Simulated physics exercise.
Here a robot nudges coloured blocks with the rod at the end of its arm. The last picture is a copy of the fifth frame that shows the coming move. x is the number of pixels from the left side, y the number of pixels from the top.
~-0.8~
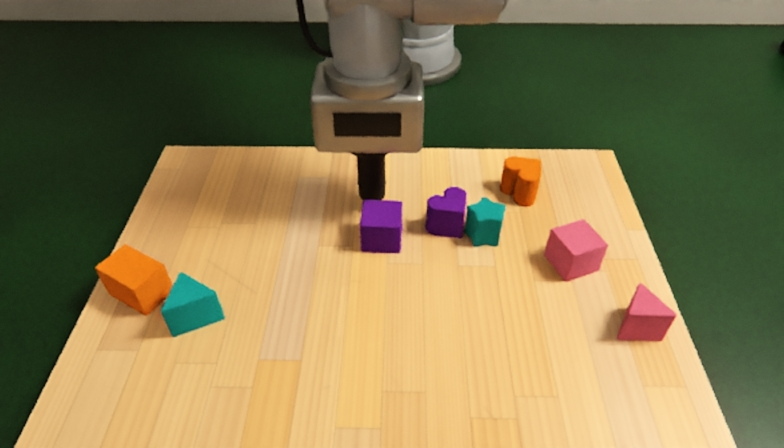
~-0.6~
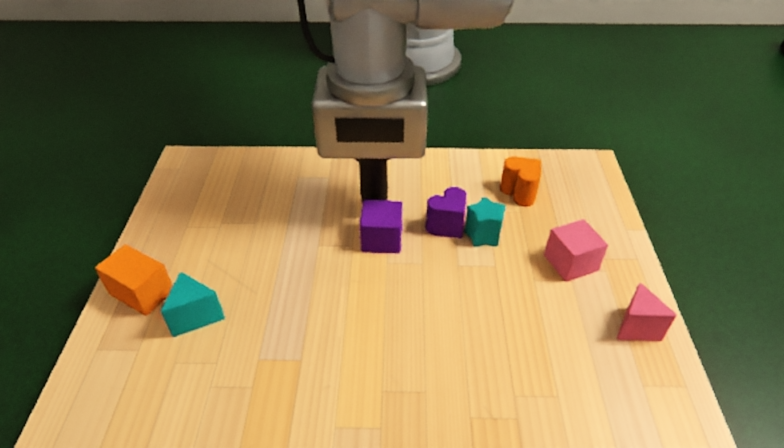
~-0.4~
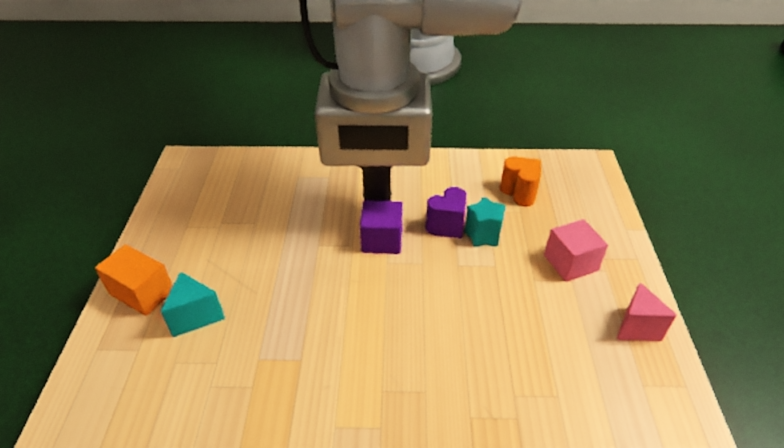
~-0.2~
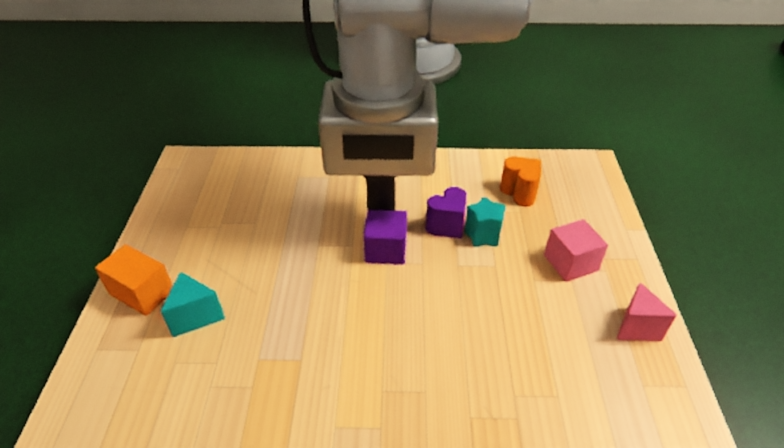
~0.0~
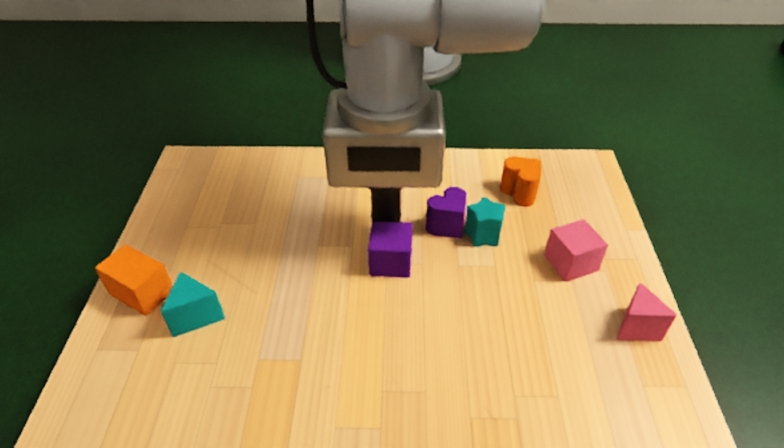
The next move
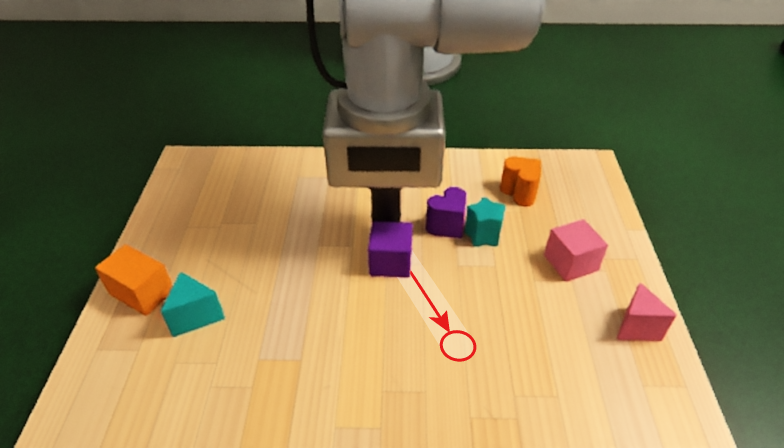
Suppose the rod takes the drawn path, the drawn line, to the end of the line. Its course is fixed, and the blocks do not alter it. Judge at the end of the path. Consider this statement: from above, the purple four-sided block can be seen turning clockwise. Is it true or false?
True
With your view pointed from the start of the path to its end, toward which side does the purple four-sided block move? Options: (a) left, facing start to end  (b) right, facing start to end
The answer is b.
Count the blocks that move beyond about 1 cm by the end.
Blocks displaced: 1.
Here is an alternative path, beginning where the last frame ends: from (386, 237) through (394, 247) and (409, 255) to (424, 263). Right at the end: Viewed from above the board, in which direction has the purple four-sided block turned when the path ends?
It turns round clockwise.
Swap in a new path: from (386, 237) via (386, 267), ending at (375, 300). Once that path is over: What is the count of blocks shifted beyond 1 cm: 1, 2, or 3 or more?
I foresee one block being moved.
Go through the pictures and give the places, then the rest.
Lower end of the rod (372, 195), tops of blocks, purple four-sided block (382, 213), purple heart block (450, 199), in the first picture.
Rod (375, 200), blocks as before, in the second picture.
Rod (378, 207), blocks as before, in the third picture.
Rod (381, 216), purple four-sided block (386, 223), in the fourth picture.
Rod (386, 227), purple four-sided block (391, 235), purple heart block (450, 199), in the fifth picture.
The drawn path runs in a line from (386, 237) to (458, 346).
On the path given first. One third of the way, rod (409, 260); purple four-sided block (407, 273), turned 20° clockwise.
Two thirds of the way, rod (432, 296); purple four-sided block (412, 306), turned 45° clockwise.
At the end, rod (459, 337); purple four-sided block (411, 314), turned 60° clockwise; purple heart block not moved.
